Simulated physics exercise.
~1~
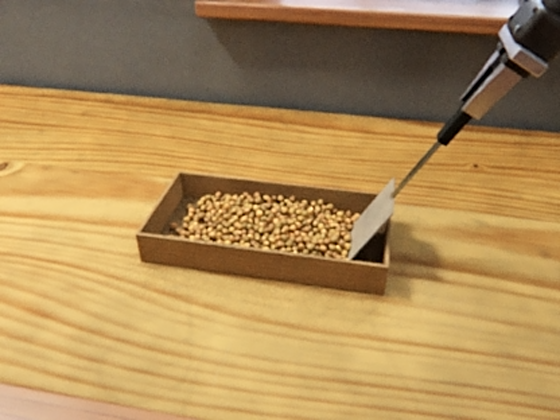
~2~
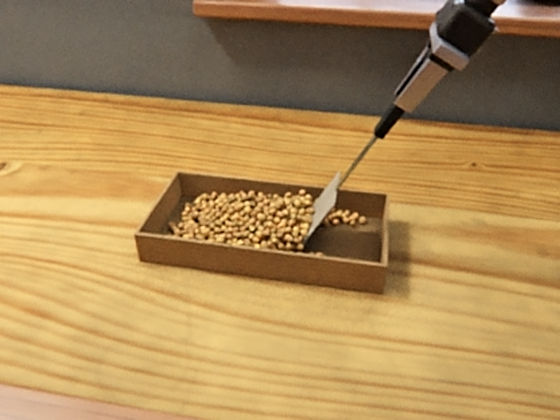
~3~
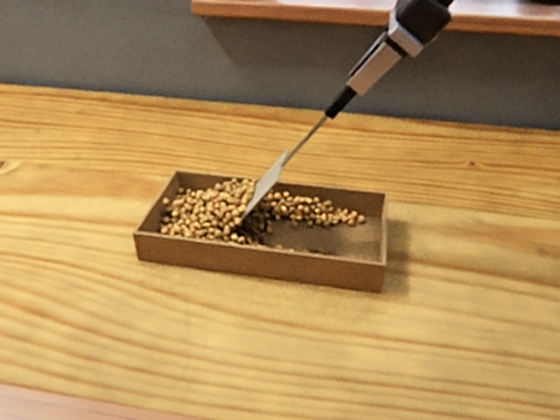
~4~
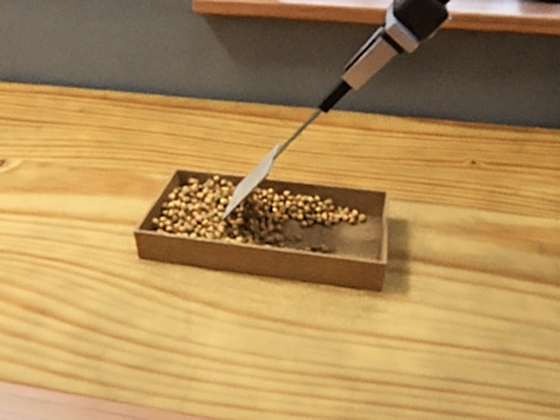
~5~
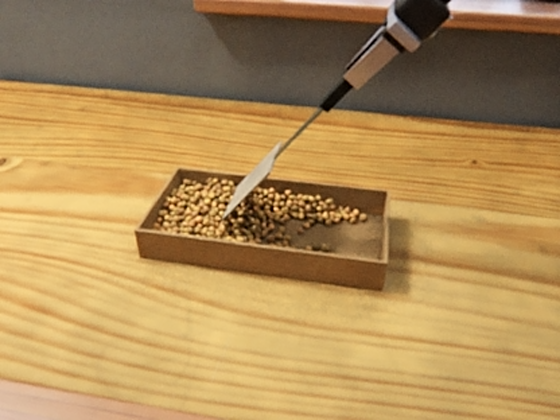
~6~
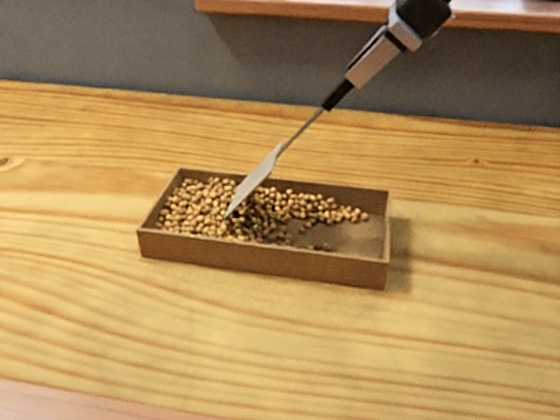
On a pale wooden tabletop against a grey wall, seen from slightly above, a shallow brown rectangular tray holds a layer of golden-tan dried chickpeas. A robot arm's tool, black and silver with a thin shaft and a flat grey turner blade, reaches in from the upper right and dips into the tray's right end. The blade sweeps left, pushing the chickpeas into a heap and baring part of the tray floor behind it. It then lifts slightly and tilts flatter as the heap settles lower. Finally the blade stays still among the chickpeas, all of them still inside the unmoved tray.
